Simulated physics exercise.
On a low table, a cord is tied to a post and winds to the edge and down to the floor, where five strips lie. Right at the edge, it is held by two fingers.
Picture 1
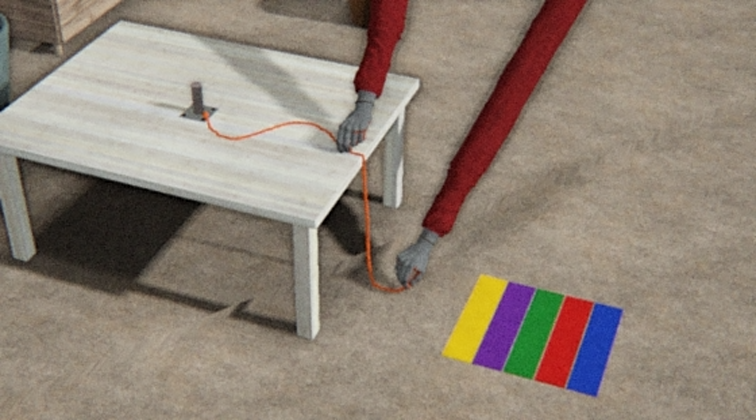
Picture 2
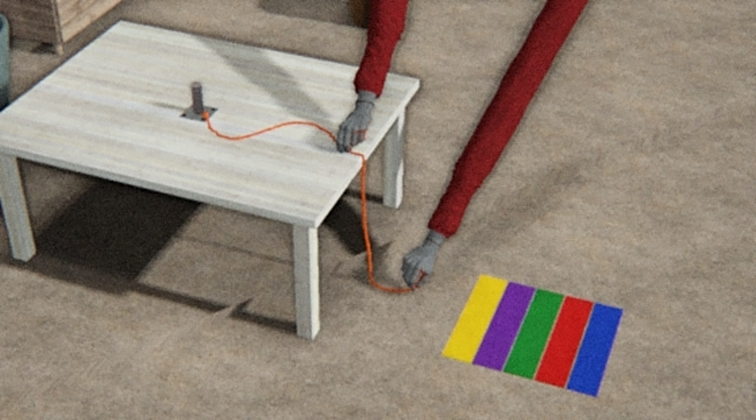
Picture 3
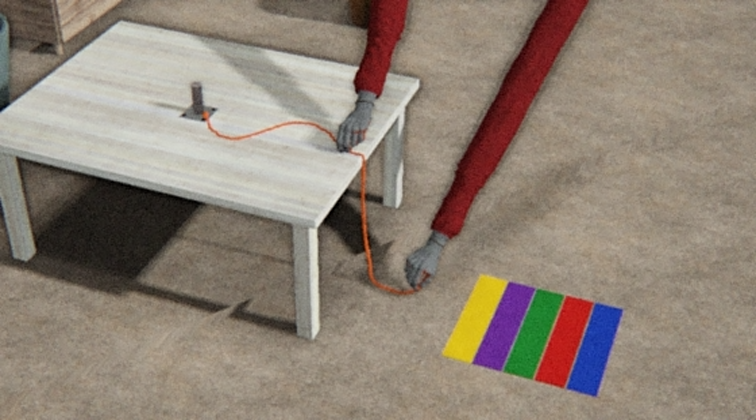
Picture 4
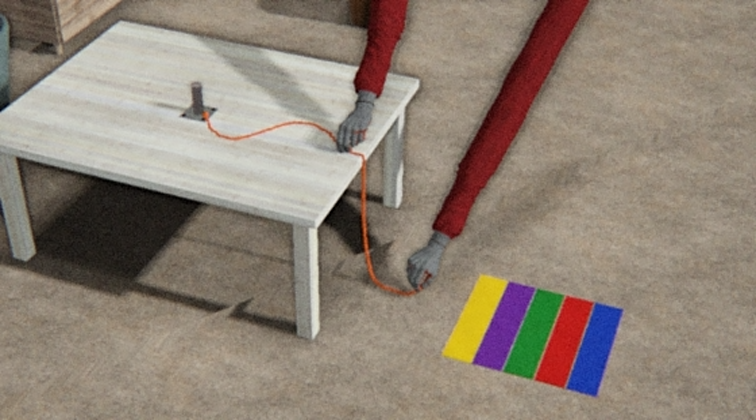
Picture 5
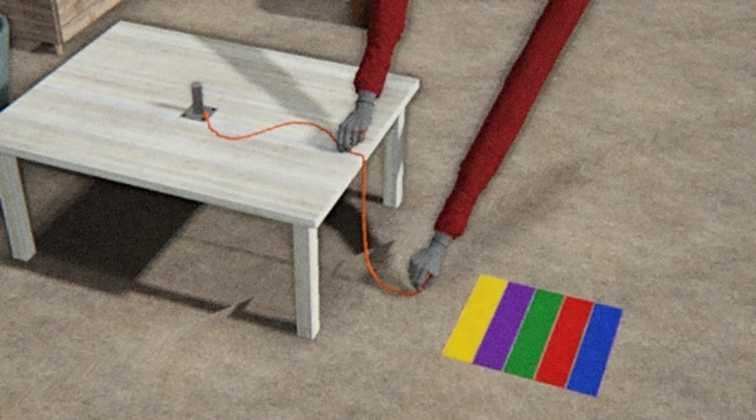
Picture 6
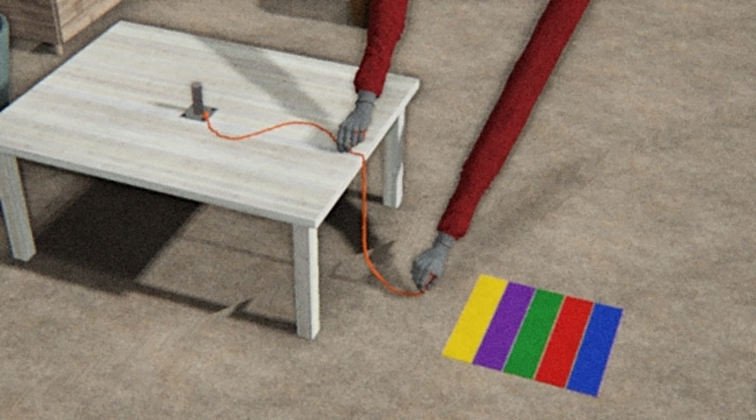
A gloved hand pinched an orange cord at the edge of a pale low table while another, holding the cord's end near the floor, shifted very slightly right beside five coloured strips.
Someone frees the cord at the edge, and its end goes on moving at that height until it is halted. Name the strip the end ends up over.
Red.
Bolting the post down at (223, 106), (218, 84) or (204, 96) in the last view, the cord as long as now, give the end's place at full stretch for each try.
Going through them in sequence: (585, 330), (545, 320) and finally (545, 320).
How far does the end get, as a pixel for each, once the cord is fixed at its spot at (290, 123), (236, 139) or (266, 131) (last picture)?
Those spots come out as (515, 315), (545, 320) and (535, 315).
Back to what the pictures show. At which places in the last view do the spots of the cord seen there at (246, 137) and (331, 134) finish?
(274, 131) and (365, 155), approximately.
Soon after, end near (519, 313); over purple.
Then, end near (550, 321); over green.
At full stretch, end near (570, 326); over red. Over red.
